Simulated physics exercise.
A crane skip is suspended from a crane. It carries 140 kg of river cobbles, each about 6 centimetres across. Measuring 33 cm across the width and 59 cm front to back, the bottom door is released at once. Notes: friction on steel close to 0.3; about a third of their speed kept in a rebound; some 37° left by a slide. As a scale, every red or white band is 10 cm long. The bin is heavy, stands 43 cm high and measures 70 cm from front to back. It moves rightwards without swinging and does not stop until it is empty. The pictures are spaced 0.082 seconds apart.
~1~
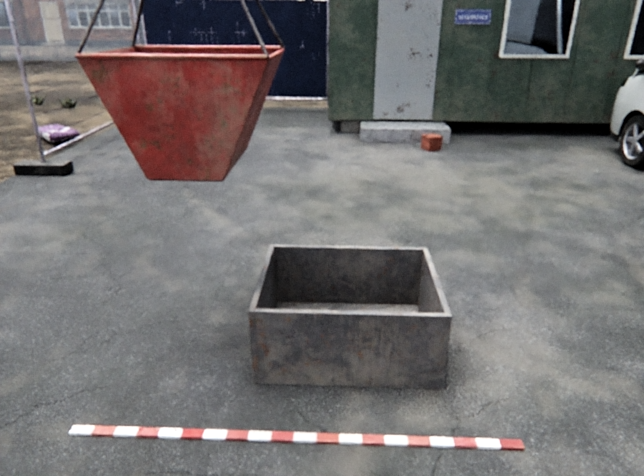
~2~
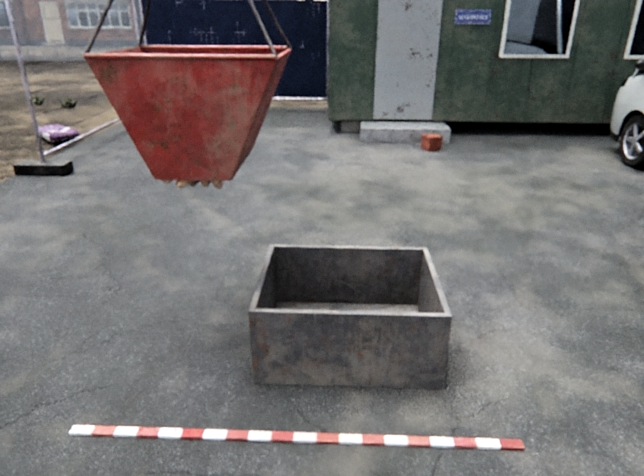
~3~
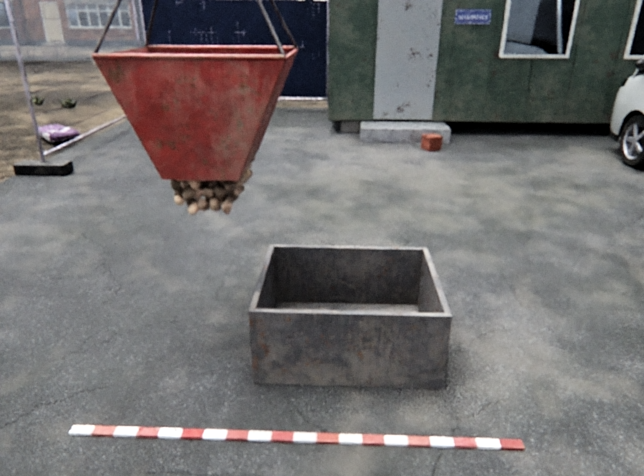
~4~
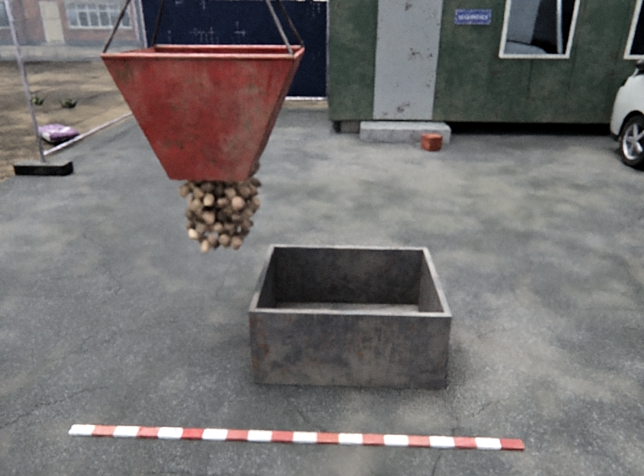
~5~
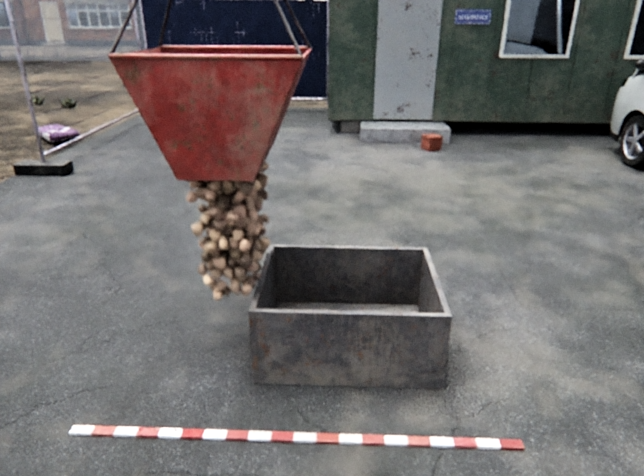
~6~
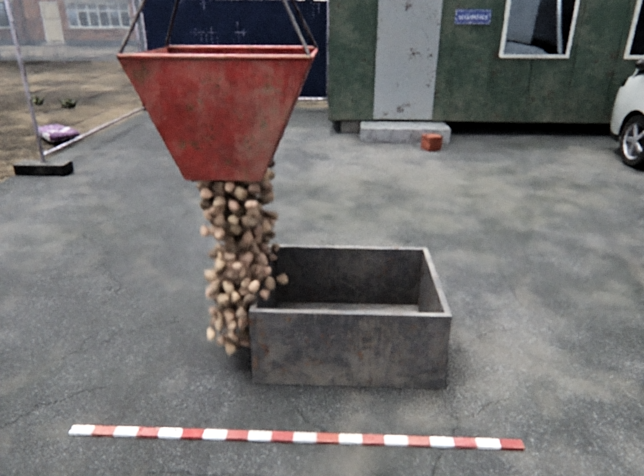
A red skip hanging from a crane released rounded stones from its bottom while drifting slowly right, and the pouring column lengthened until it reached down beside the left edge of an open gray box.
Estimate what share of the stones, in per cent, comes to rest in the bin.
Roughly 27 per cent comes to rest in the bin.
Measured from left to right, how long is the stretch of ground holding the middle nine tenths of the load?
Roughly 160 cm.
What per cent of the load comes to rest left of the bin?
Close to 70 in a hundred.
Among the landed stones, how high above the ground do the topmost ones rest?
About 20 cm above the ground.
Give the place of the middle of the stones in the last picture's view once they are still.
I'd point to somewhere near (237, 330).
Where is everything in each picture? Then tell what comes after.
In the first frame, the outlet is at (184, 169); nothing has dropped yet.
In the second frame, the outlet is at (192, 169); 7 % is out.
In the third frame, the outlet is at (199, 169); 22 % is out, the lowest stones still above the rim at (218, 195), 90 cm up.
In the fourth frame, the outlet is at (207, 169); 41 % is out, the lowest stones still above the rim at (228, 230), 70 cm up.
In the fifth frame, the outlet is at (215, 169); 59 % is out, the lowest stones still above the rim at (237, 261), 47 cm up.
In the sixth frame, the outlet is at (222, 169); 80 % is out, the lowest stones still above the rim at (248, 269), 46 cm up.
Then, 0.3 s after the last picture, 0 % in the crane skip, 73 % falling or lying left of the bin, 26 % falling or lying in the bin, 1 % falling or lying beside or right of the bin; the stones farthest right are at (337, 324).
Then, 0.7 s after the last picture, 0 % in the crane skip, 70 % falling or lying left of the bin, 27 % falling or lying in the bin, 2 % falling or lying beside or right of the bin; the stones farthest right are at (416, 330).
Then, 1.3 s after the last picture, 0 % in the crane skip, 70 % falling or lying left of the bin, 27 % falling or lying in the bin, 2 % falling or lying beside or right of the bin; the stones farthest right are at (421, 330).
Then, 2.2 s after the last picture, 0 % in the crane skip, 70 % falling or lying left of the bin, 27 % falling or lying in the bin, 2 % falling or lying beside or right of the bin; the stones farthest right are at (421, 330).
Then, 4.1 s after the last picture, 0 % in the crane skip, 70 % left of the bin, 27 % in the bin, 2 % beside or right of the bin; the stones farthest right are at (421, 330).
